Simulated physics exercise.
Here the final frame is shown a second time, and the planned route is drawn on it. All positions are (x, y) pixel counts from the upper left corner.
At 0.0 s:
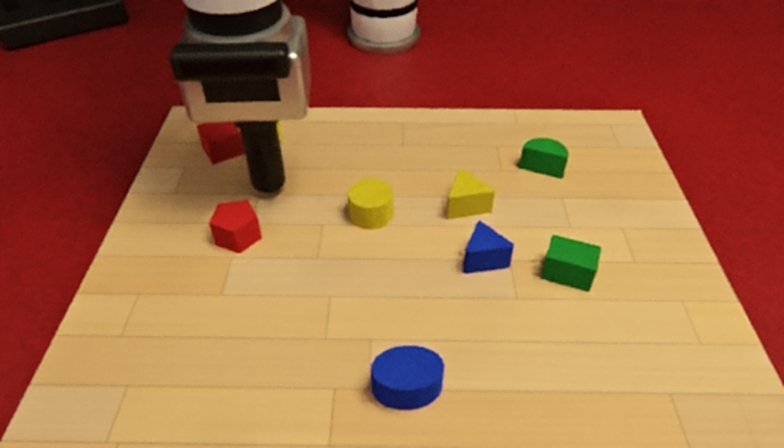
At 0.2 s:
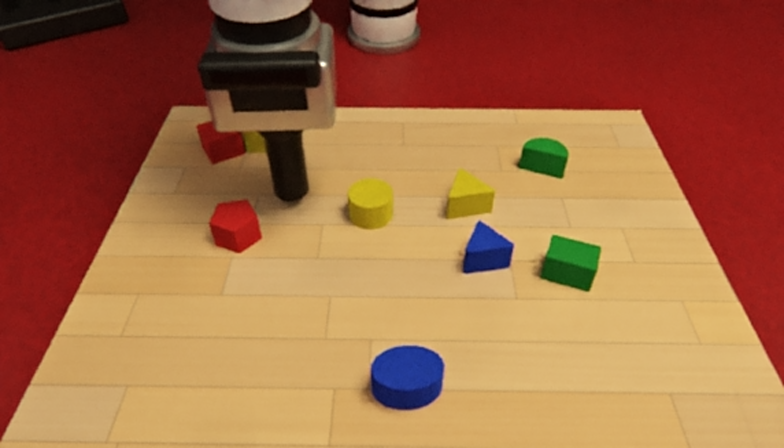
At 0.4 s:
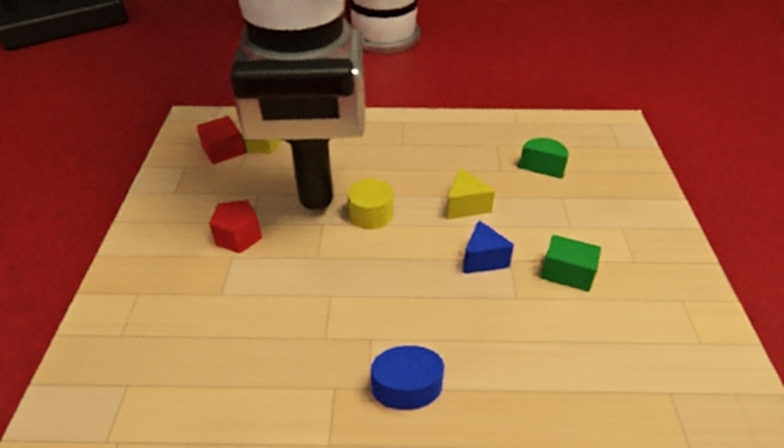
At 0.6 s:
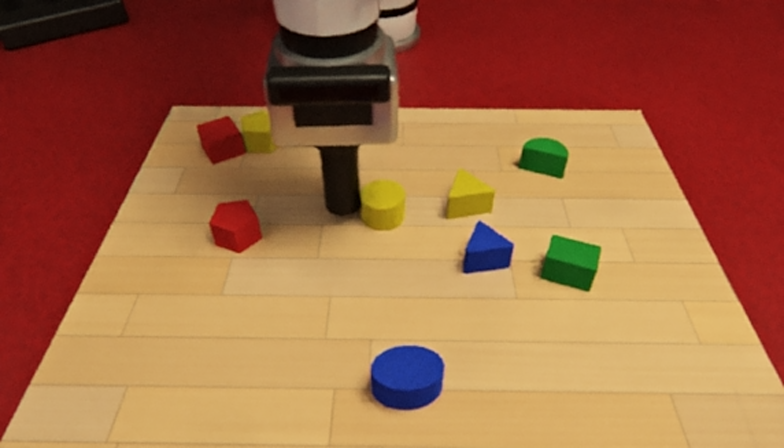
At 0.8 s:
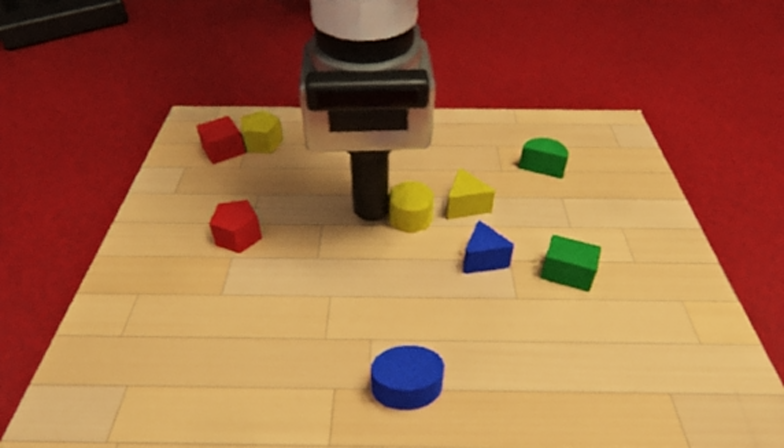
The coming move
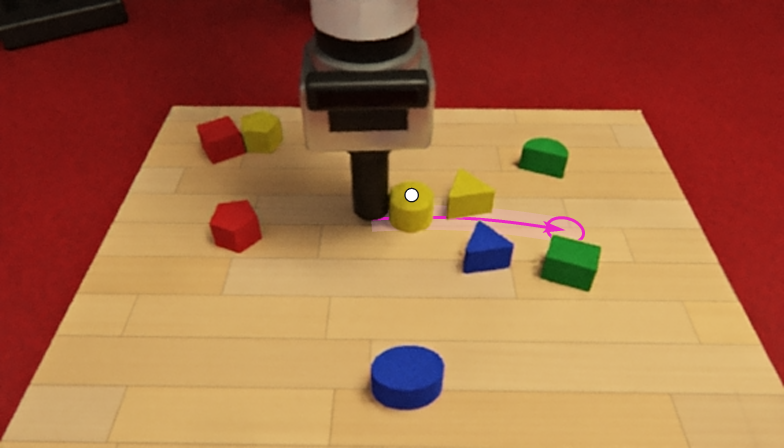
In this clip, a robotic arm with a dark post moves rightward over a wooden board scattered with coloured blocks, reaches the yellow cylinder and pushes it right, closer to the yellow triangular block, while the other blocks stay still.
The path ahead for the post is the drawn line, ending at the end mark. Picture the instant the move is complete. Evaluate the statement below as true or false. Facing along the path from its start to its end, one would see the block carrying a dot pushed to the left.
The statement is false.
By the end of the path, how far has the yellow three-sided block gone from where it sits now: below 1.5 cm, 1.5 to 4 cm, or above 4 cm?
Goes over 4 cm.
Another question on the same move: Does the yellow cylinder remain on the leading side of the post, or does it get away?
Still in front.
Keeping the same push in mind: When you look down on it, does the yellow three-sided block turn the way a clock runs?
That would be a no.
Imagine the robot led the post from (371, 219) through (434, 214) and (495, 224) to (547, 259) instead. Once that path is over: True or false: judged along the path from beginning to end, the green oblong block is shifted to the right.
My answer: True.
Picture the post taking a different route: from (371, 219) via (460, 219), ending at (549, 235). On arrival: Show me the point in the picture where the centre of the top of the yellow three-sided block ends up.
Around (510, 179).
The drawn path runs from (371, 219) through (467, 218) to (565, 230); the dot is on the yellow cylinder.
The first path, step by step. One third of the way, post at (436, 207); yellow cylinder at (478, 199); yellow three-sided block at (502, 181), turned 75° anticlockwise.
Two thirds of the way, post at (501, 211); yellow cylinder at (545, 210); yellow three-sided block at (511, 178), turned 90° anticlockwise.
At the end, post at (568, 220); yellow cylinder at (611, 228); yellow three-sided block at (512, 178), turned 95° anticlockwise; blue three-sided block not moved.
